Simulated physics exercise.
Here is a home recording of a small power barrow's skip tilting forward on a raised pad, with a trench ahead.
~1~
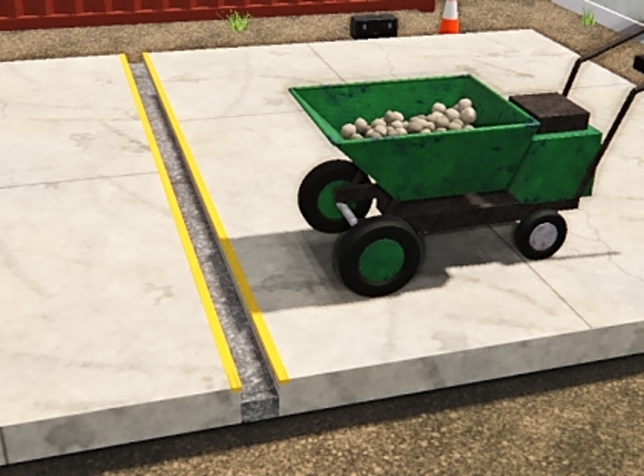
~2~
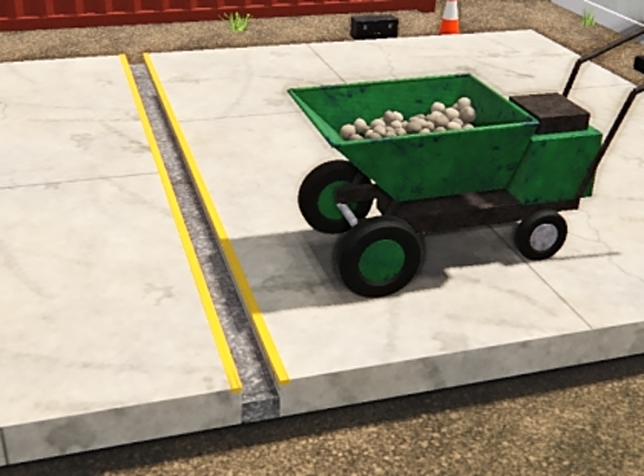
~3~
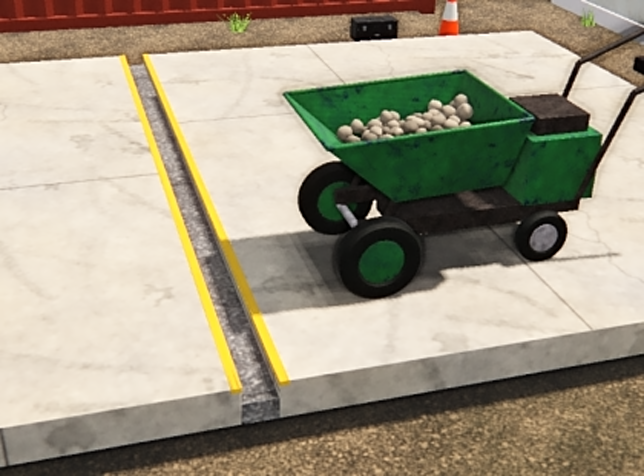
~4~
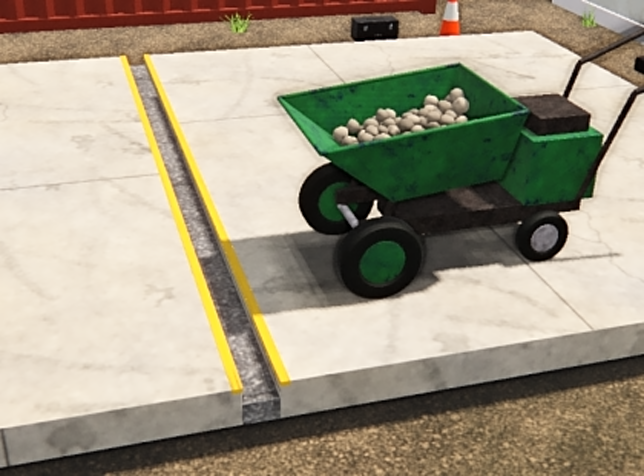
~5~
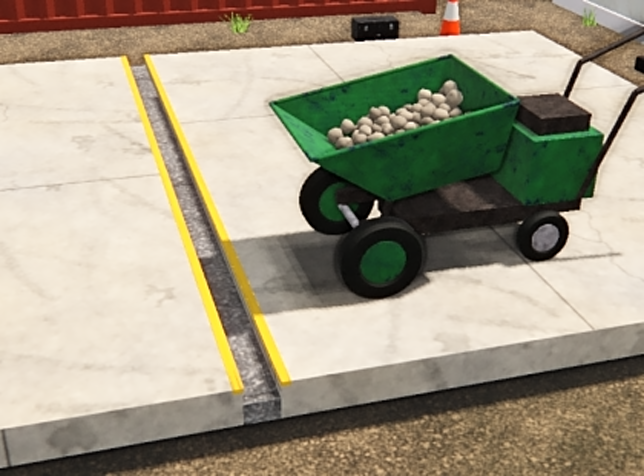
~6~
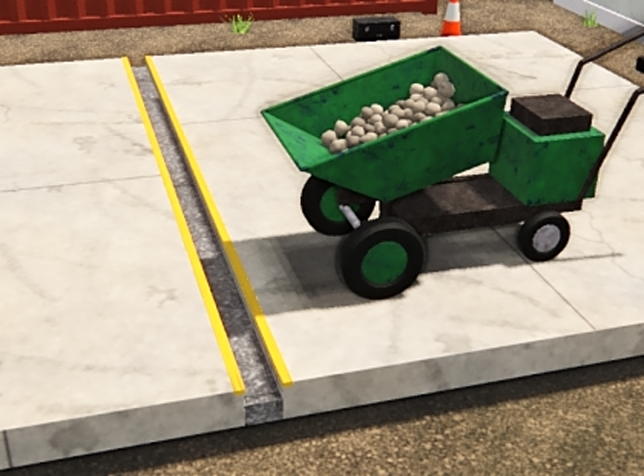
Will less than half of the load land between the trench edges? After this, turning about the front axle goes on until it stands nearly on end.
Yes, the trench never gets most of the load.
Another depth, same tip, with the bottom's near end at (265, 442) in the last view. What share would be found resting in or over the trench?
Near 50 %.
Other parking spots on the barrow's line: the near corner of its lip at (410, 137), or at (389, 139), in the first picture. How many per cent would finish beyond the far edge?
First spot: 10 %, second spot: 20 %.
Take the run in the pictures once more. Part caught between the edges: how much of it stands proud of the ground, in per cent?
Close to 30 percent.
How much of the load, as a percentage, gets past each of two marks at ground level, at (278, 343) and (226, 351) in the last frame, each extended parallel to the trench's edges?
I'd say about 70 and about 50 in a hundred.
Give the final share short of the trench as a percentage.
Near 0 in every hundred.
Soon, skip tipped steeply; all in the skip.
A while on, skip tipped right over; about half in the skip; a small part in or heaped over the trench; about a third beyond it.
Towards the end, skip tipped right over; about a quarter in the skip; about a quarter in or heaped over the trench; about half beyond it.
Finally, skip tipped right over; about a quarter in the skip; about a quarter in or heaped over the trench; about half beyond it.
